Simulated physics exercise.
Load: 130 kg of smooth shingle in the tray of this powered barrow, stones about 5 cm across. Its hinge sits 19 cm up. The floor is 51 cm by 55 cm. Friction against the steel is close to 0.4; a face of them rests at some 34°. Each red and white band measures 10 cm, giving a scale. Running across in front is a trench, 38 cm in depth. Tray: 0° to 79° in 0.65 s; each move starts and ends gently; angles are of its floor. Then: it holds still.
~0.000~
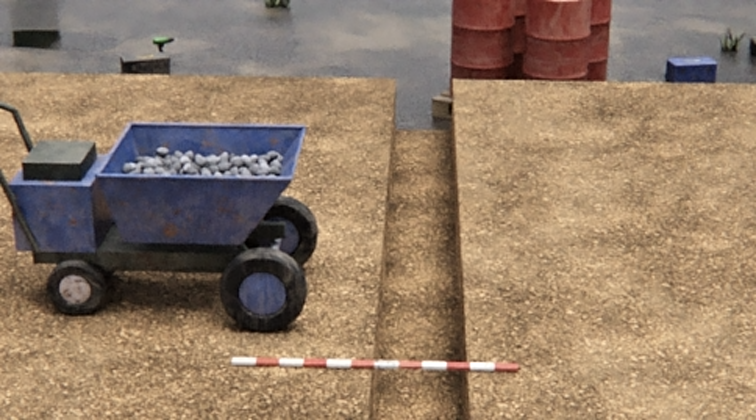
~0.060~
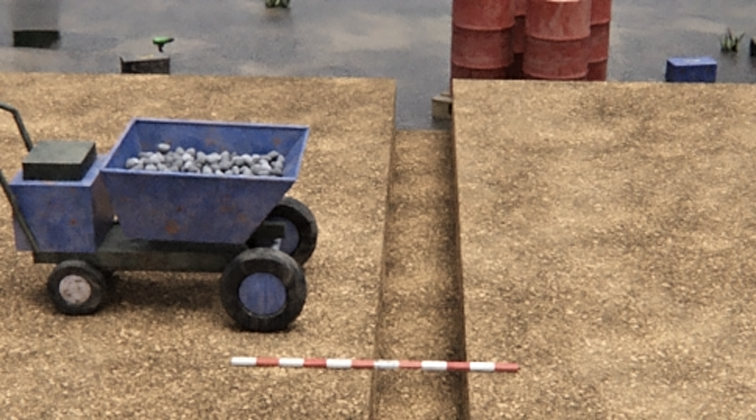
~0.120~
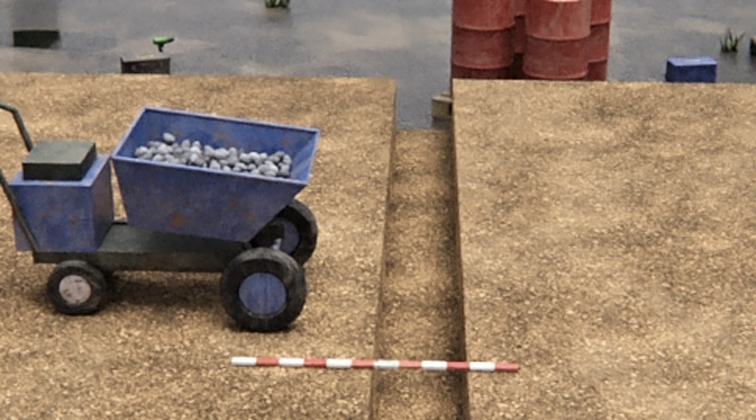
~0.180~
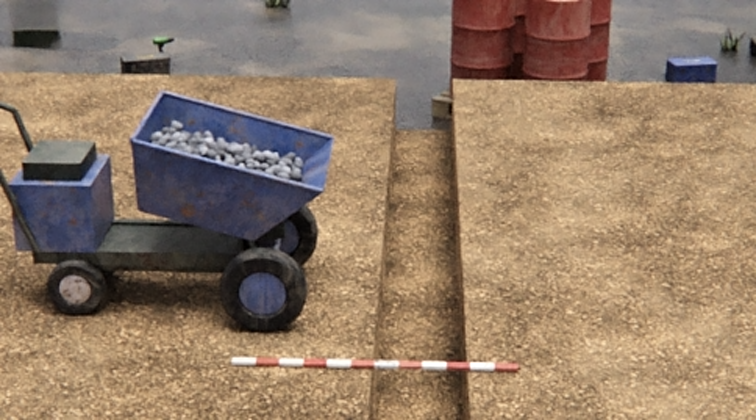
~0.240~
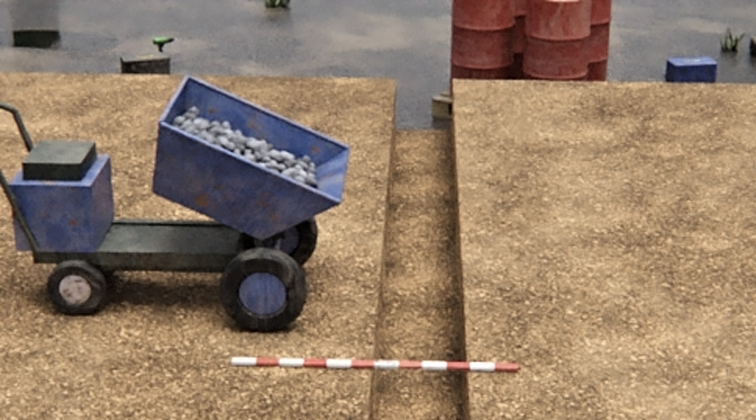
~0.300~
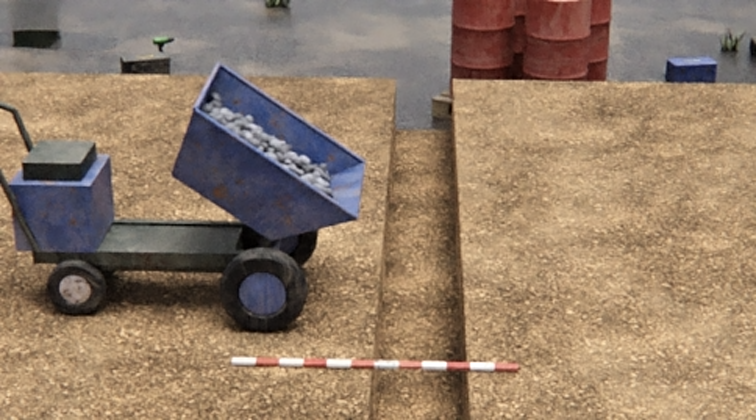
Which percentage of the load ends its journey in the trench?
Roughly 74 per cent.
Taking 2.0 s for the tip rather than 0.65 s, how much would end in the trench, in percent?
Close to 95 percent, then.
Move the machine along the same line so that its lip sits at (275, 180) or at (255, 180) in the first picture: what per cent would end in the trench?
That gives roughly 90 per cent and roughly 100 per cent.
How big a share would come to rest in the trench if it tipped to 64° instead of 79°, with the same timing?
In that case near 70 per cent.
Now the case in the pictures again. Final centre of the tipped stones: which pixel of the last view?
At about pixel (441, 358) in the last view.
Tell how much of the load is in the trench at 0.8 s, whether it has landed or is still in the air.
At that moment: Approx. 40 %.
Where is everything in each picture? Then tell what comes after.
In the first frame, lip at (291, 179), floor tilted 0°, highest stones at (227, 162).
In the second frame, lip at (295, 181), floor tilted 2°, highest stones at (179, 161); the stones move at 0.5 m/s on average.
In the third frame, the tray is at 7°, its lip at (306, 184); the top of the load is at (162, 152); the stones move at 0.9 m/s on average.
In the fourth frame, the tray is at 15°, its lip at (322, 191); the top of the load is at (168, 138); the stones move at 1.2 m/s on average.
In the fifth frame, the tray is at 24°, its lip at (340, 203); the top of the load is at (188, 122); the stones move at 1.5 m/s on average.
In the sixth frame, the tray is at 35°, its lip at (357, 218); the top of the load is at (213, 108); the stones move at 1.6 m/s on average.
After 0.5 s the floor is at 67°; 100 % in the tray; the foremost stones are at (377, 242).
After 0.8 s the floor is at 79°; 61 % in the tray, 38 % in the trench, 1 % past the trench; the foremost stones are at (471, 307).
After 1.1 s the floor is at 79°; 5 % in the tray, 69 % in the trench, 26 % past the trench; the foremost stones are at (671, 296).
After 3.0 s the floor is at 79°; 0 % in the tray, 74 % in the trench, 26 % past the trench; the foremost stones are past the picture's edge.
